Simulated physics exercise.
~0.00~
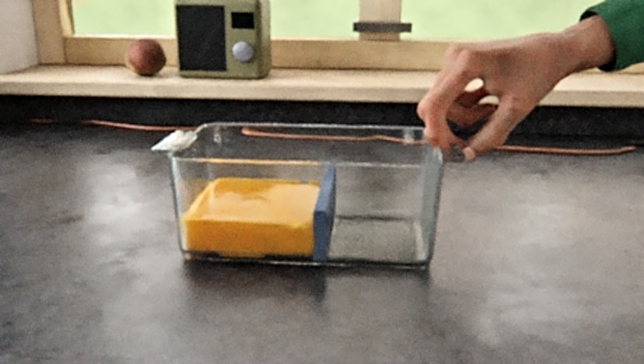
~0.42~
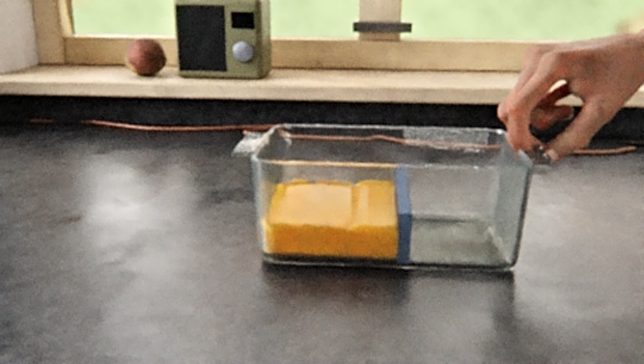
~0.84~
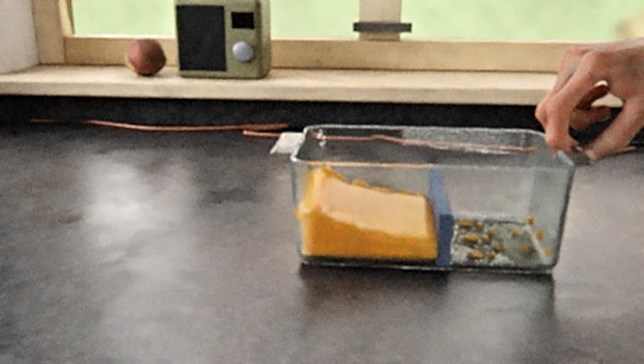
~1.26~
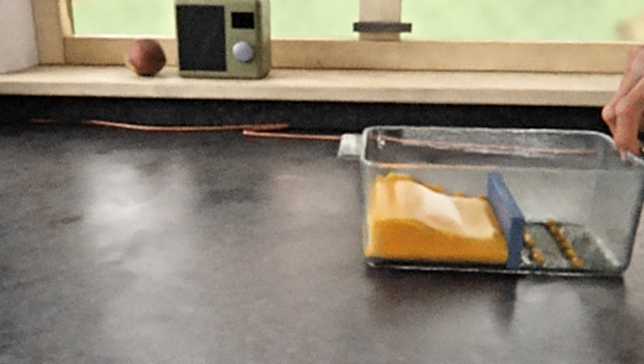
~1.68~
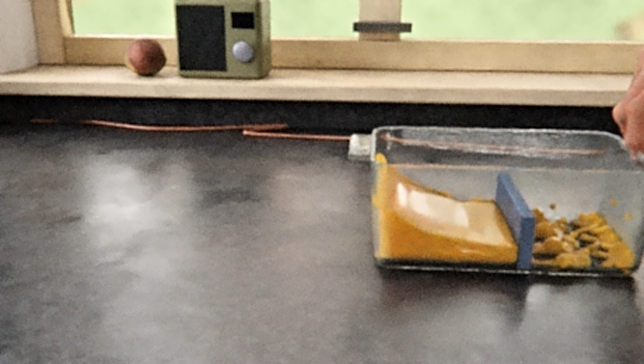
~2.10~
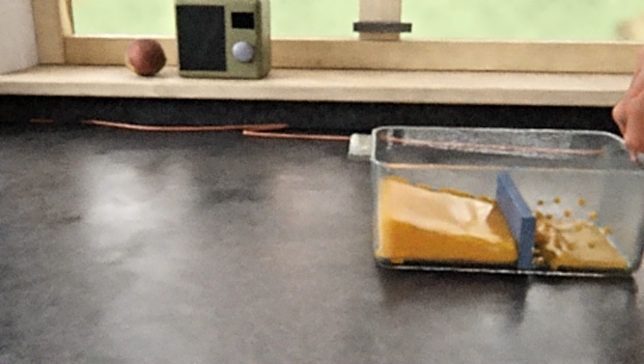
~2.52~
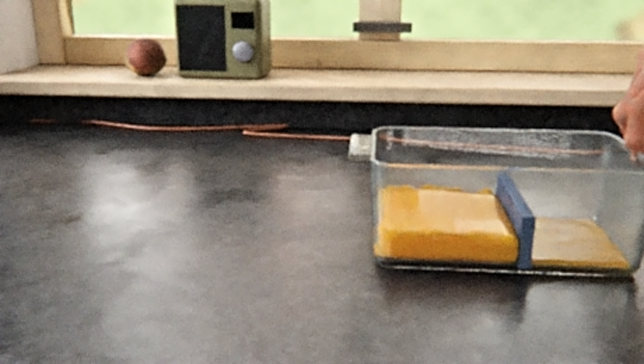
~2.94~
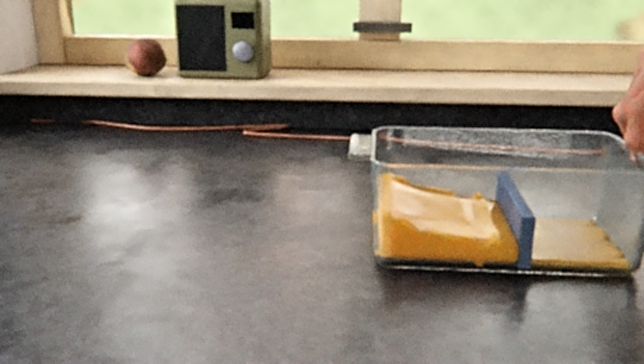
A glass tub with orange juice left of its blue divider was drawn rightwards across a dark counter by a hand, and the juice sloshed, some splashing over the divider before it settled into a shallow layer on the right, most staying left.
